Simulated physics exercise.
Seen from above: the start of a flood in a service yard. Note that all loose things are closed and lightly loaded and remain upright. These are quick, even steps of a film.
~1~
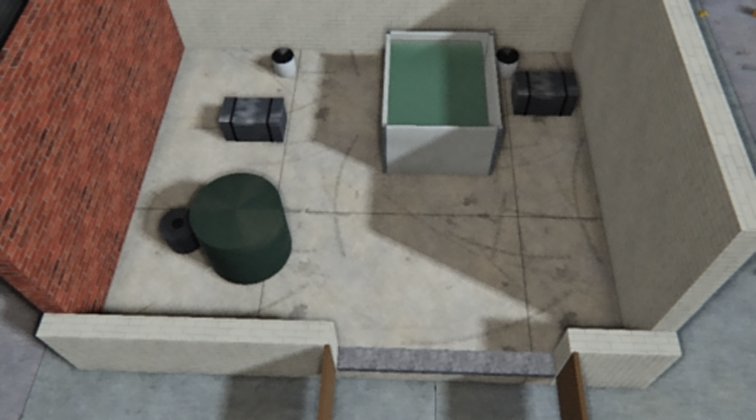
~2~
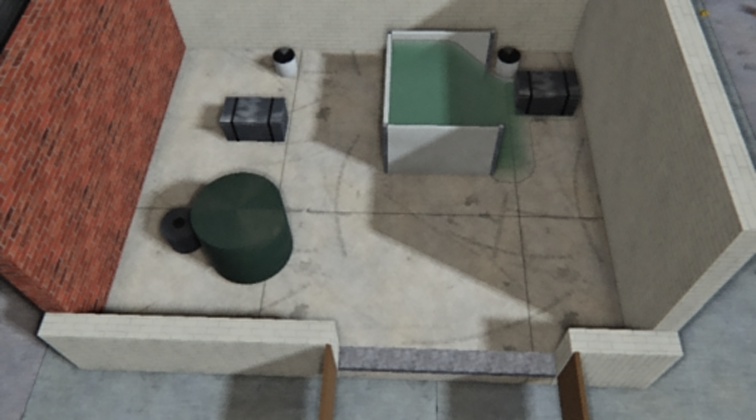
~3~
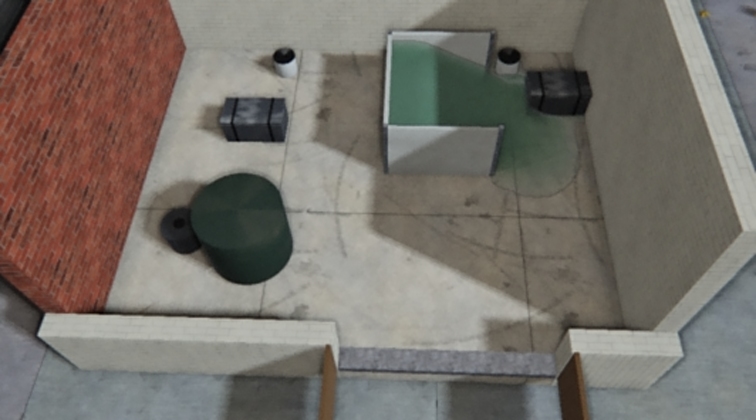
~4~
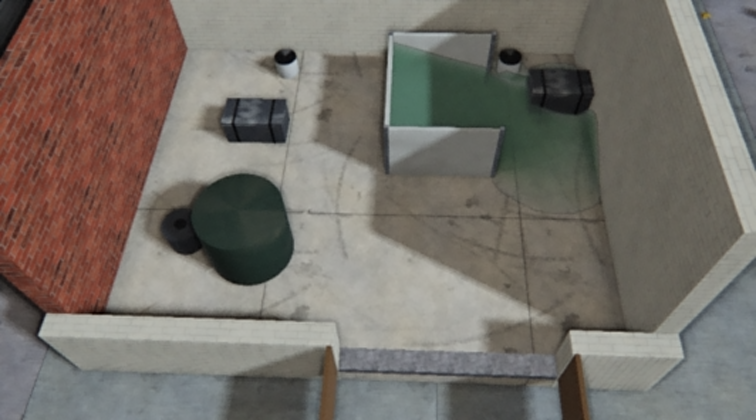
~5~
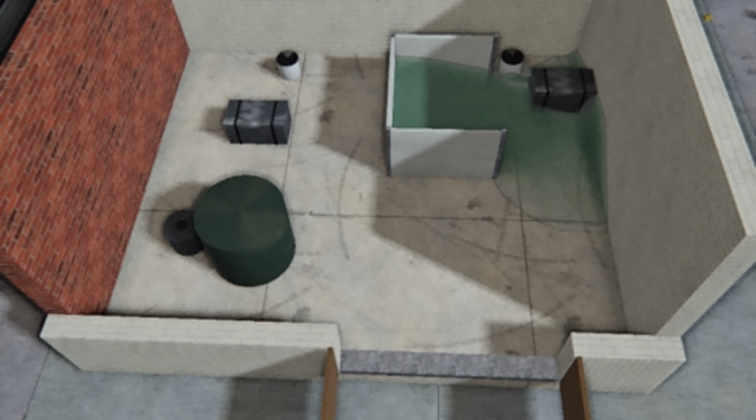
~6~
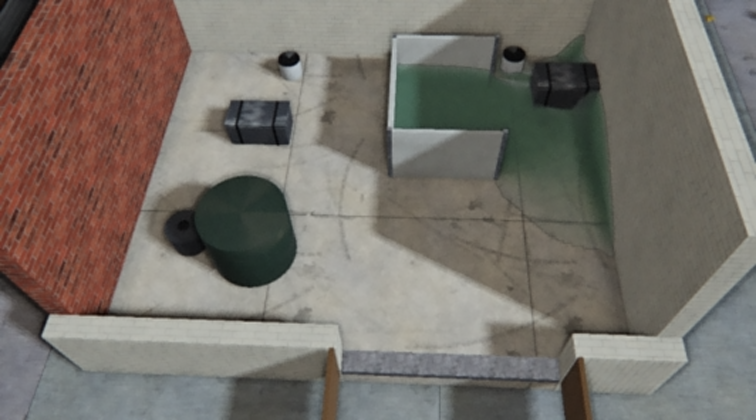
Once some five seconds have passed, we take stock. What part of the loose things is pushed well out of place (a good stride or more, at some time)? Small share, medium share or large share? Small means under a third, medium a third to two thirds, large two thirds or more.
A medium share.
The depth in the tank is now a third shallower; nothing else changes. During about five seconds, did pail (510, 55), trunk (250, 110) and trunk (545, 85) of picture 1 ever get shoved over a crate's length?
The first one: Reaches it. The second: Doesn't reach it. The third: Reaches it.
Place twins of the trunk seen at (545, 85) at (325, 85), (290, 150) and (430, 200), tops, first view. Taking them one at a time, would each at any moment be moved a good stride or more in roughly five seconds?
In sequence: Hardly budges; hardly budges; hardly budges.
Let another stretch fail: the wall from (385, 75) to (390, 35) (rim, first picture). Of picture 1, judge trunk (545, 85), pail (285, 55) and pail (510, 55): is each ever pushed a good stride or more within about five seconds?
Here is how they go, in order: Fails to go that far, dislodged that far, and fails to go that far.
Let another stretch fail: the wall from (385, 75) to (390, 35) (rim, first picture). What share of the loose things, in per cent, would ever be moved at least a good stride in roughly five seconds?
About 60 per cent.
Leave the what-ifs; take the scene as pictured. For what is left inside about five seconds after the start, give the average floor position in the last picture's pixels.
Roughly at (282, 128).
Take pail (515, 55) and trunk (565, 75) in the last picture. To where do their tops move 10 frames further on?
I'd say about (397, 59) for the first and about (520, 38) for the second.
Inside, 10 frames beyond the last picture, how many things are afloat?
I get 1.
A moment on, 0 of 5 are well off their spots; 1 afloat.
Next, 2 of 5 are well off their spots; 1 afloat.
Later, 3 of 5 are well off their spots; 1 afloat.
In the end, 3 of 5 are well off their spots, and 3 have been at some point; 1 afloat.
